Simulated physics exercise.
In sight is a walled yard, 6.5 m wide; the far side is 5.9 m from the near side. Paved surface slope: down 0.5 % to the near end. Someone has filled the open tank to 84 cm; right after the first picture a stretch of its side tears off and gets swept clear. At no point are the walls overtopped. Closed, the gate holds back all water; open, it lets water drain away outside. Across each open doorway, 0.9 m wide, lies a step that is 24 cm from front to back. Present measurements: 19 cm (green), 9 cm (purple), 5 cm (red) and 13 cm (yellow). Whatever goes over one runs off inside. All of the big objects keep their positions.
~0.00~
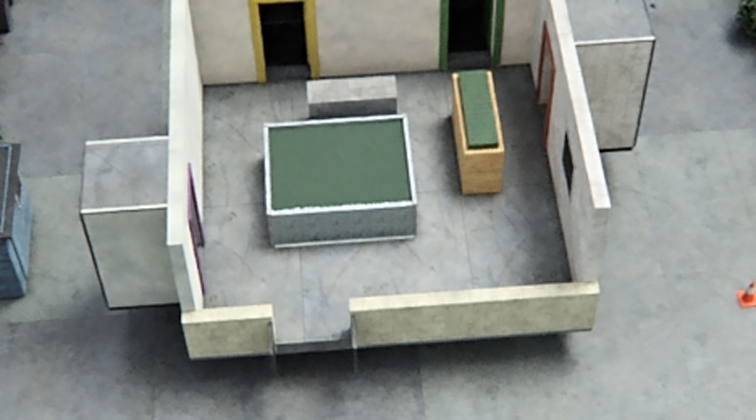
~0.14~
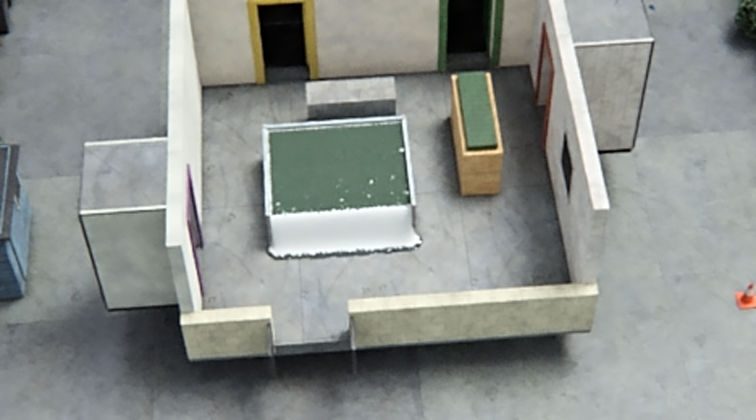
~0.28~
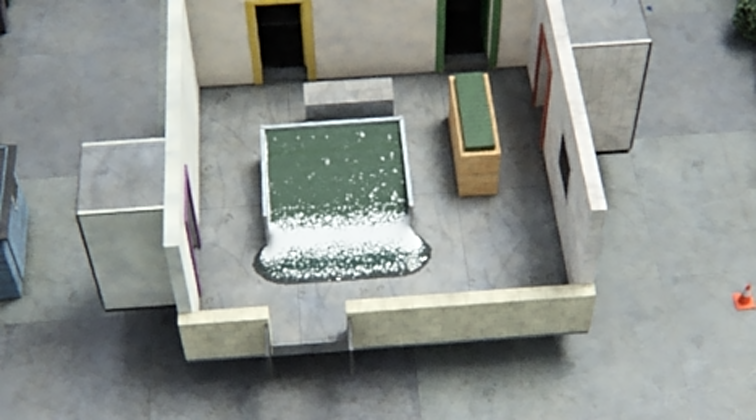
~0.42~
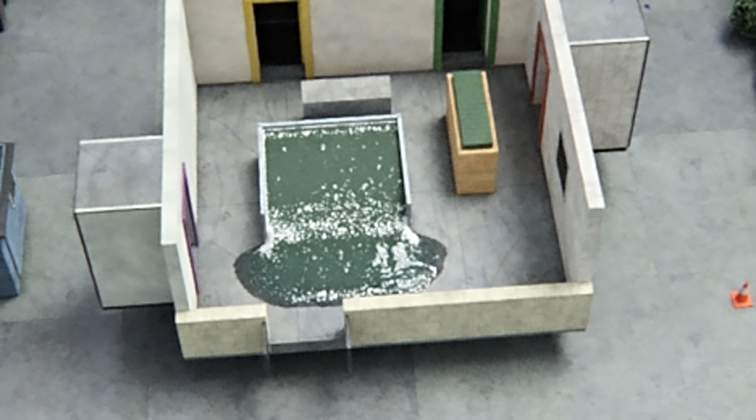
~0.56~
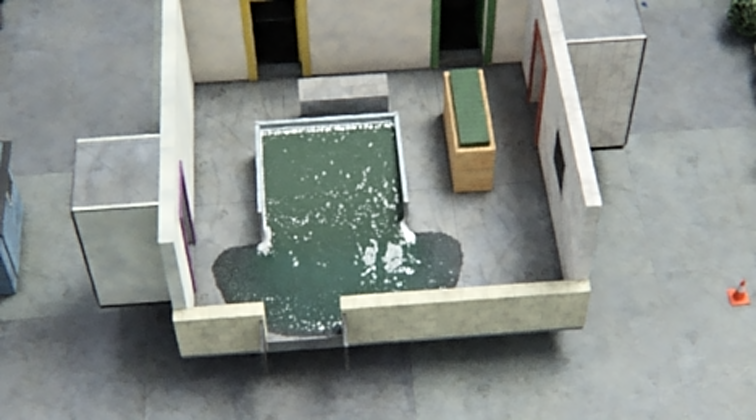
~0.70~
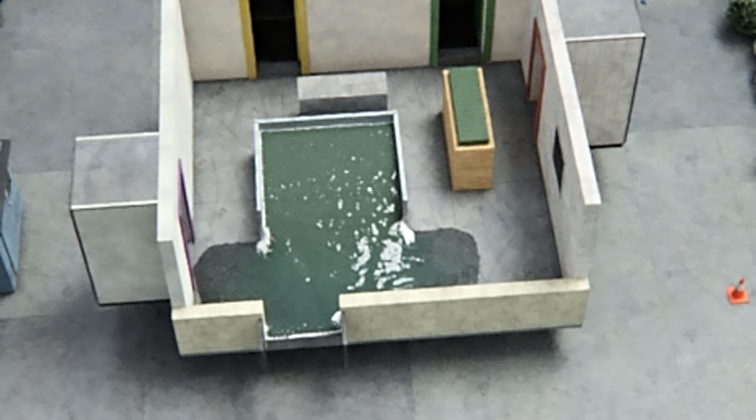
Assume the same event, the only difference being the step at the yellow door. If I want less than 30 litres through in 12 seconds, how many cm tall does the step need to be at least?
You would need about 8 cm.
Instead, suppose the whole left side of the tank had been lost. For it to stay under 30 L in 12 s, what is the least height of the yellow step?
Some 18 cm.
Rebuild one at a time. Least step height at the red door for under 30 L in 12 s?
Red would need about 5.5 cm on its own.
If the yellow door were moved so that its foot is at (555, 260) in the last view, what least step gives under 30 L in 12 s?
Minimum: About 24 cm.
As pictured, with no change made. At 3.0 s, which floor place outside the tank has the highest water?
(548, 308).
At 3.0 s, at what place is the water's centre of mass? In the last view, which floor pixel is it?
My guess is close to (376, 254).
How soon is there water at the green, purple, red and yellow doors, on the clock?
Green = 3.8 s, purple = 0.8 s, red = 3.0 s, yellow = 4.5 s.
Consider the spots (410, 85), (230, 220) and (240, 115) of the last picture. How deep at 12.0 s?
Depths of roughly 8 cm, 8 cm and 8 cm, in that order.
After 1.4 s water covers 30 % of the floor, deepest (56 cm) near (361, 321); it has not reached the yellow door.
After 3.0 s water covers 55 % of the floor, deepest (37 cm) near (548, 308); it has not reached the yellow door.
After 12.0 s water covers 95 % of the floor, deepest (12 cm) near (345, 139); 9 cm at the yellow door, 2 litres in over its 13 cm step.
At the yellow door as built, the water arrived by 4.3 s and peaked near 14 cm at 7.8 s.
With a step of 7 cm, 47 litres would have come in within the 12 s; with 10 cm, 12 litres. So under 30 litres takes about 8 cm.
